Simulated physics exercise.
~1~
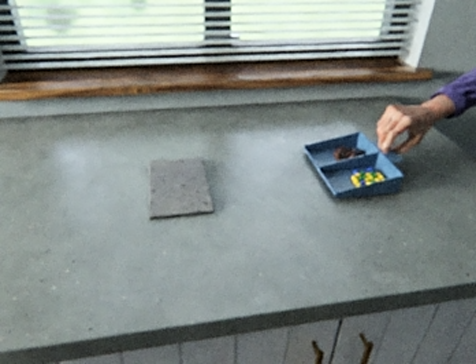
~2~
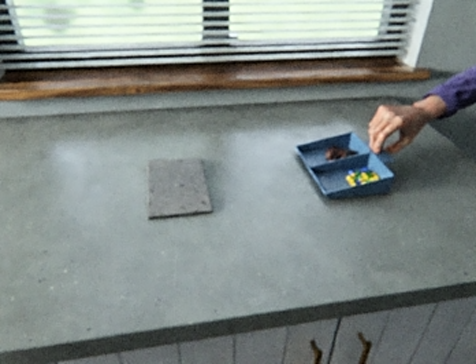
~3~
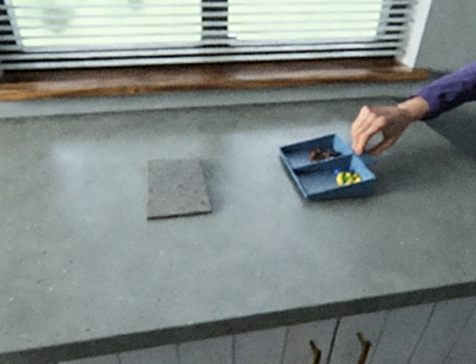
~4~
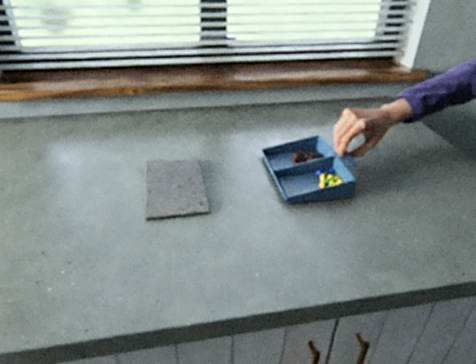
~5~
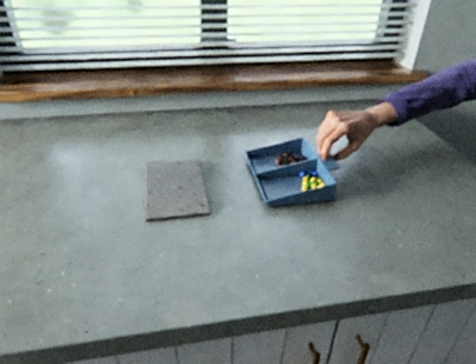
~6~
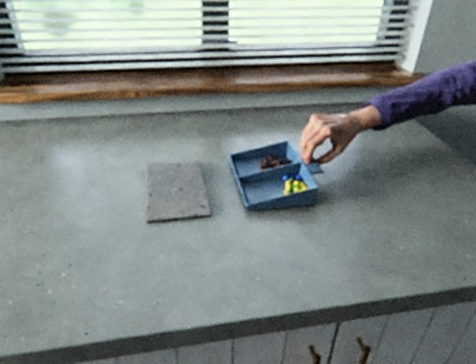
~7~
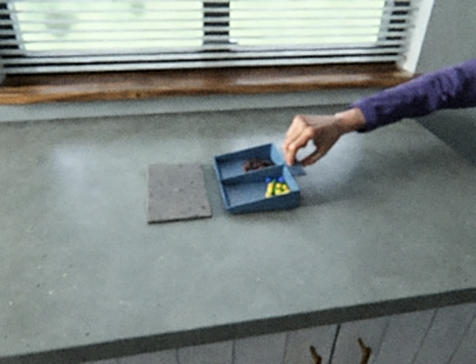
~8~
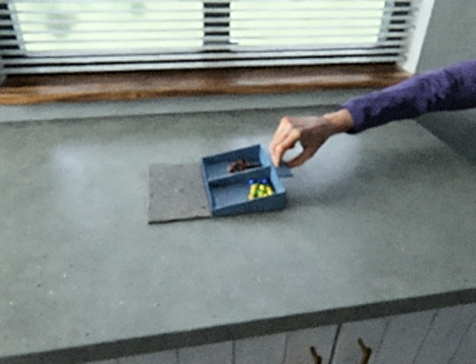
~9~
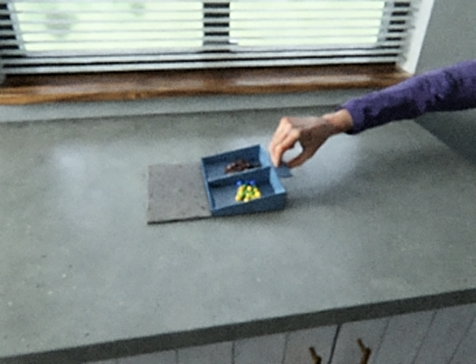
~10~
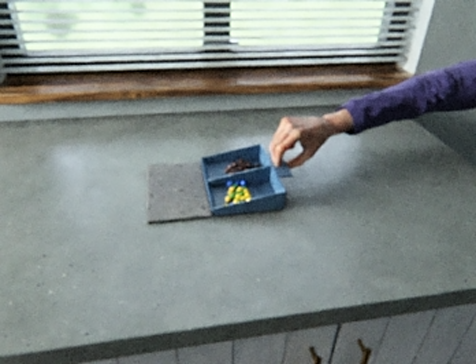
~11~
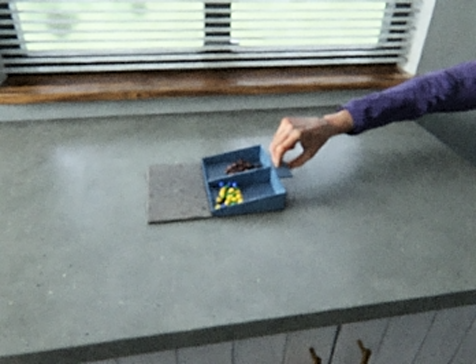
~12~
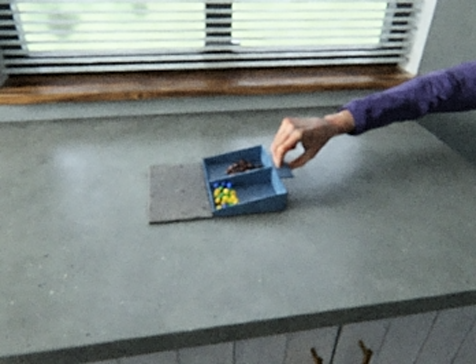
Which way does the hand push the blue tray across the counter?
The hand pushes the tray to the left, towards the flat grey slab.
Blue divided tray being pushed left by a hand until it stops at a grey slab, yellow and blue pieces sliding on inside.
